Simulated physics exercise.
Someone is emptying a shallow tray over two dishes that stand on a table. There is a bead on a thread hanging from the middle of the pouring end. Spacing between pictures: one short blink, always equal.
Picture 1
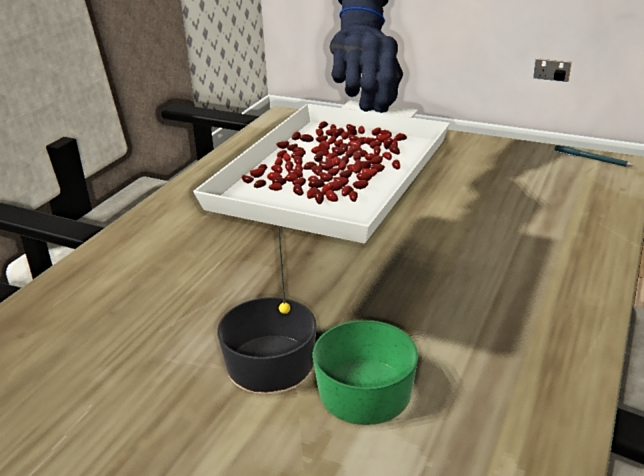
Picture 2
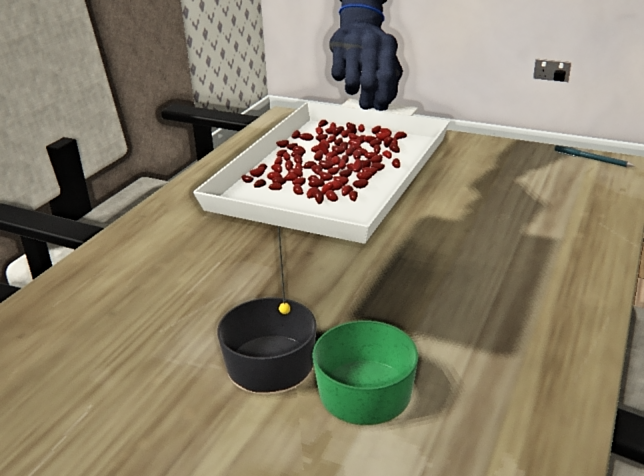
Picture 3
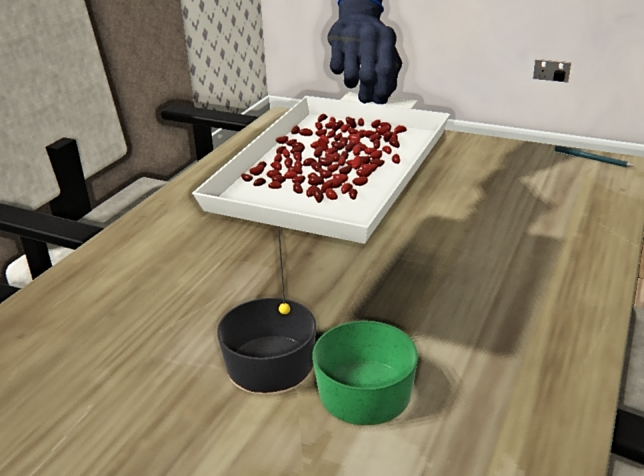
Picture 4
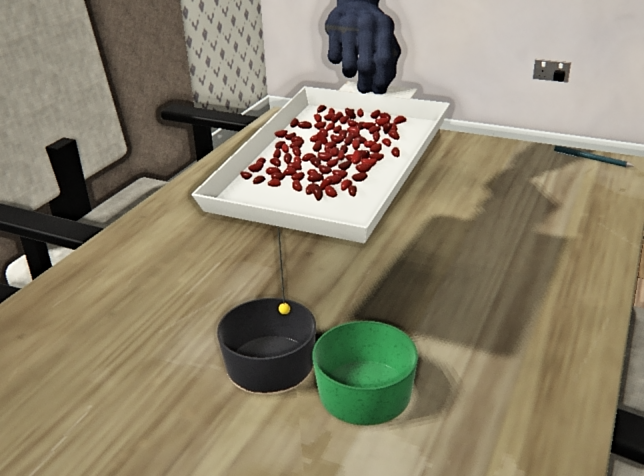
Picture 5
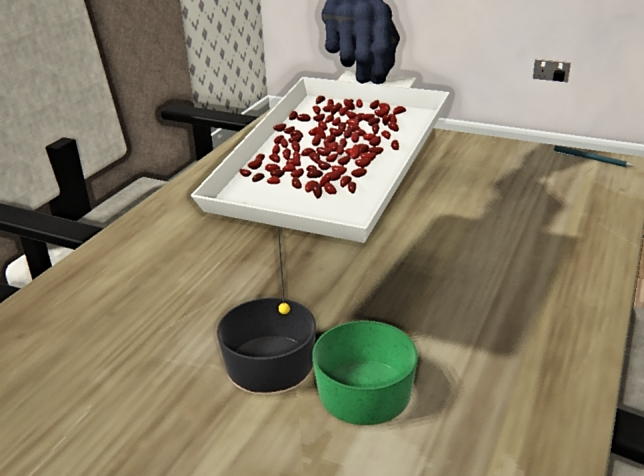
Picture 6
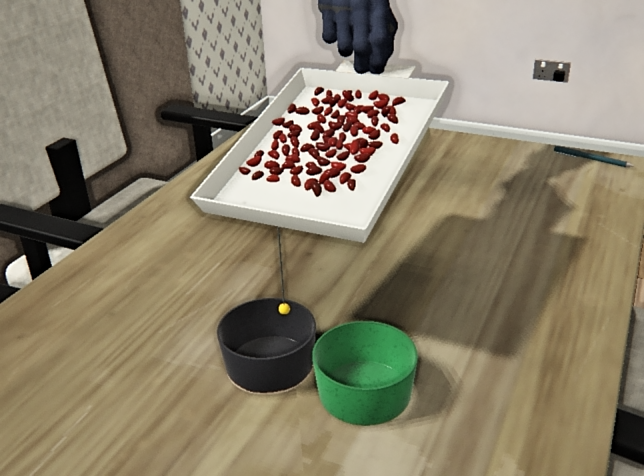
A dark-gloved hand gradually tilts a white tray of red beans above two bowls.
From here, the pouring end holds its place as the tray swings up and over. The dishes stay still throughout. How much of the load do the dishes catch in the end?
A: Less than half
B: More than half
Less than half.
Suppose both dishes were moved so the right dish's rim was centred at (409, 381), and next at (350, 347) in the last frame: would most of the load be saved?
Held in all, by try: A smaller portion, then a smaller portion.
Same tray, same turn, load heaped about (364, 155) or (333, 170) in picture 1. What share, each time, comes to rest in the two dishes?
Near 30 per cent and near 20 per cent.
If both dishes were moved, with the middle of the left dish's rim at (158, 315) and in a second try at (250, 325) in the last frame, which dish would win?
Try 1: The dish to the right; try 2: The dish to the left.
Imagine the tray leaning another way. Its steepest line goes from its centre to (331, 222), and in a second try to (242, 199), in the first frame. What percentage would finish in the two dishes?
I'd expect around 60 in a hundred first and around 20 in a hundred second.
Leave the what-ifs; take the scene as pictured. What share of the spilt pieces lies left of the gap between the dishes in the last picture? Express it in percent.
Left share: Some 100 per cent.
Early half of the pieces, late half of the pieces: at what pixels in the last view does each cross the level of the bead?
First close to (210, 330), next close to (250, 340).
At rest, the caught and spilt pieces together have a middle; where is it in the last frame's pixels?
Around (209, 398).
Shortly afterwards, tray tipped steeply; the whole lot on the tray.
Next, tray tipped right over; all but a few on the tray; only a few outside both.
Some moments later, tray tipped past a quarter turn; only a few in the right dish; near a quarter in the left dish; the bulk outside both.
In the end, tray tipped past a quarter turn; only a few in the right dish; near a quarter in the left dish; the bulk outside both.
